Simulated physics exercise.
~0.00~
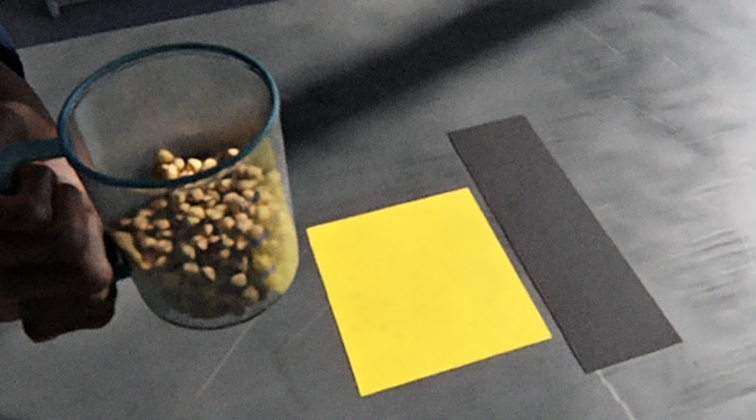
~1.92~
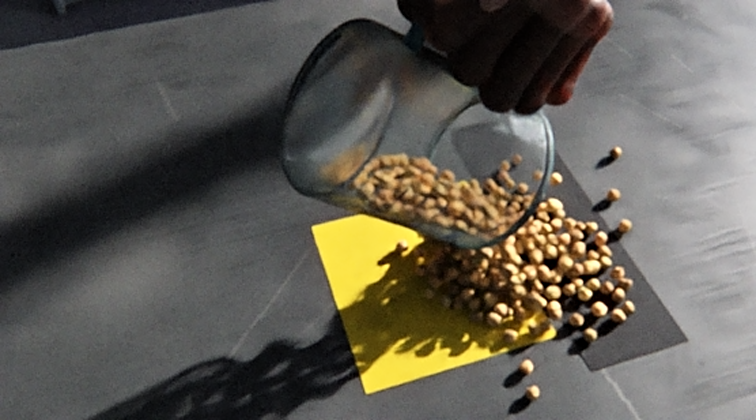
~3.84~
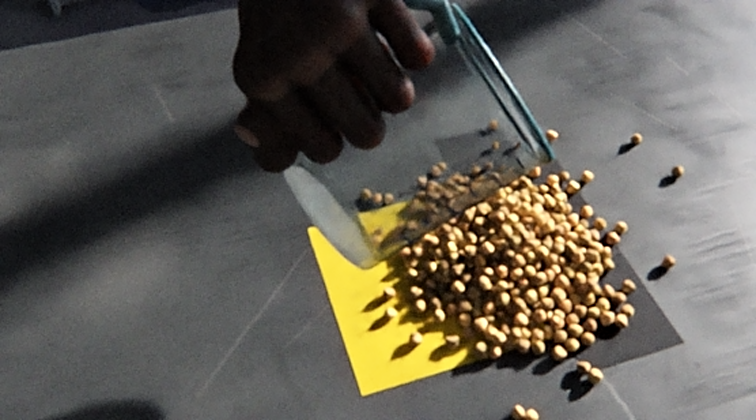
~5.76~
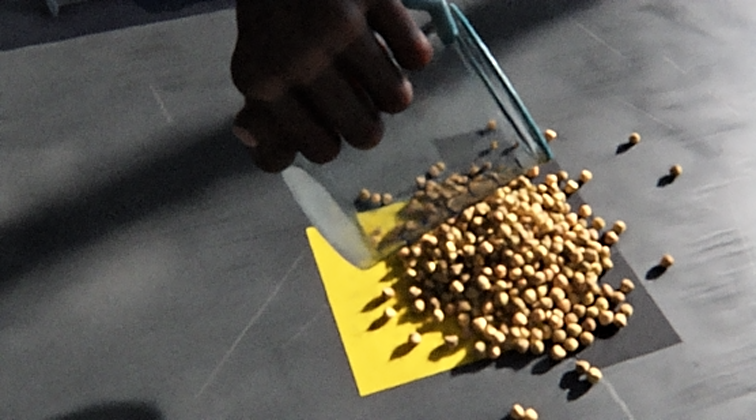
The video shows a hand tipping a clear jug of dried chickpeas over a yellow mat and a black mat on a grey table. The chickpeas spill into a heap across both mats, a few scattering beyond, and the hand holds the tilted jug still beside the pile.
